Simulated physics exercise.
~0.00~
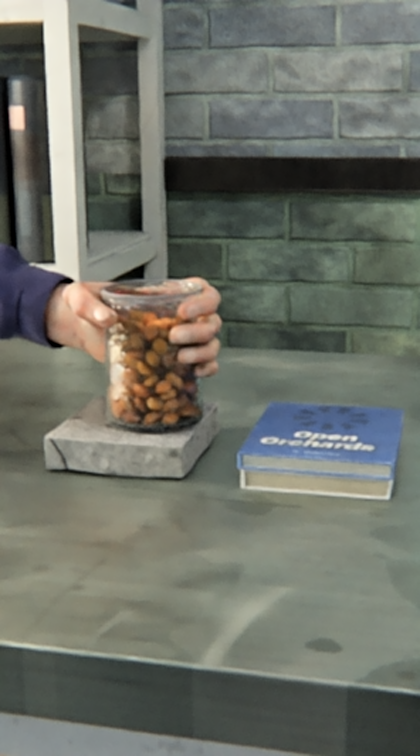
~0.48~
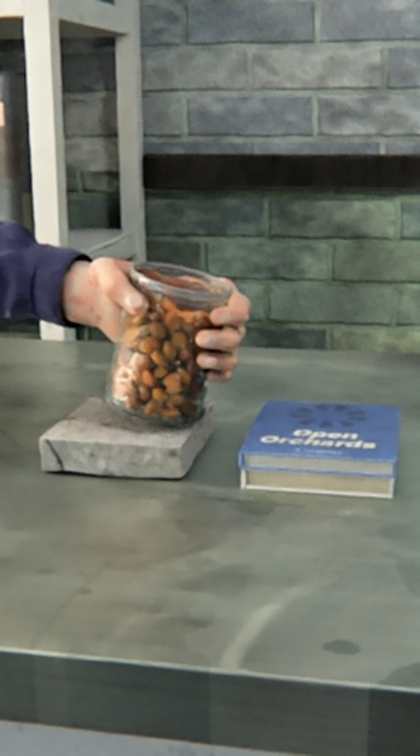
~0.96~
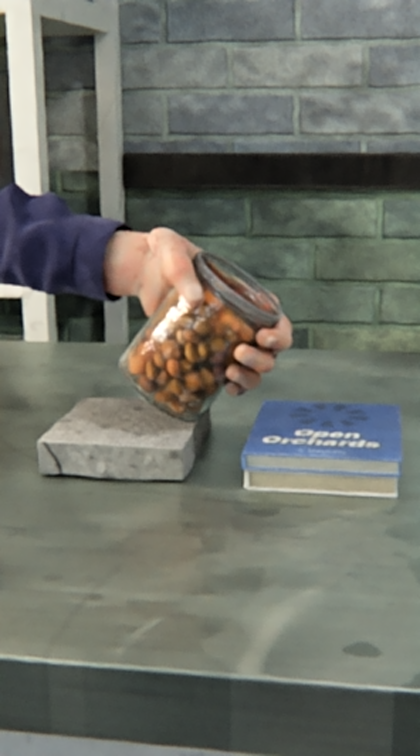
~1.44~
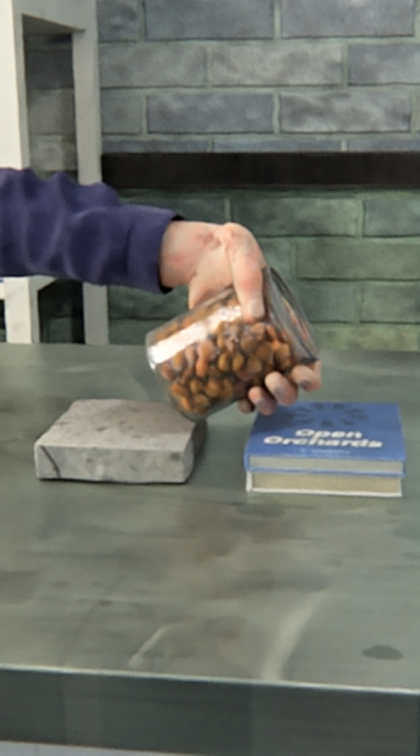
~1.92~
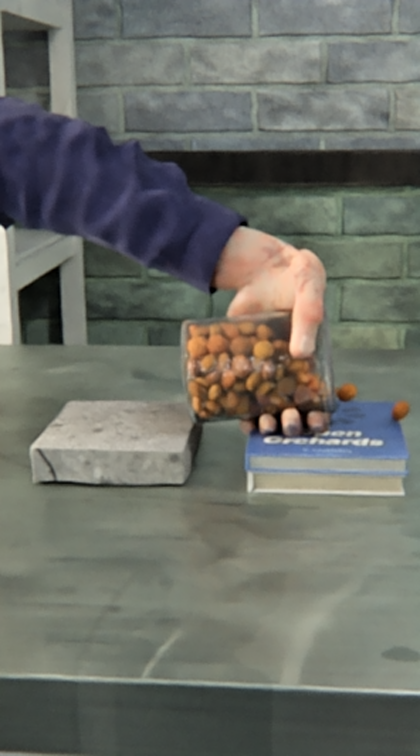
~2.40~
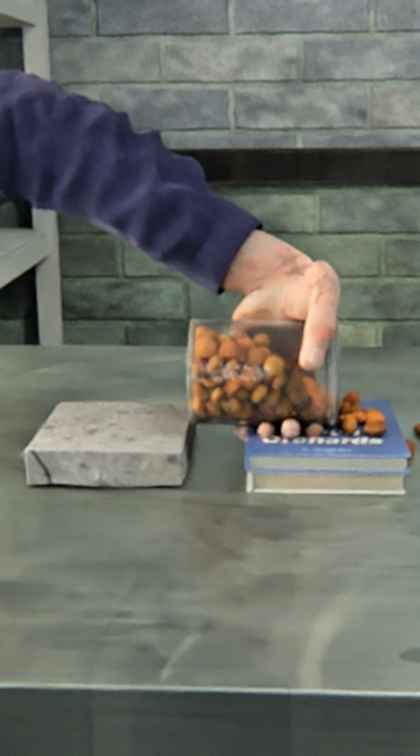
On a grey-green tabletop, a hand tipping an open jar of brown nuggets sideways off a stone slab, spilling some onto blue books.
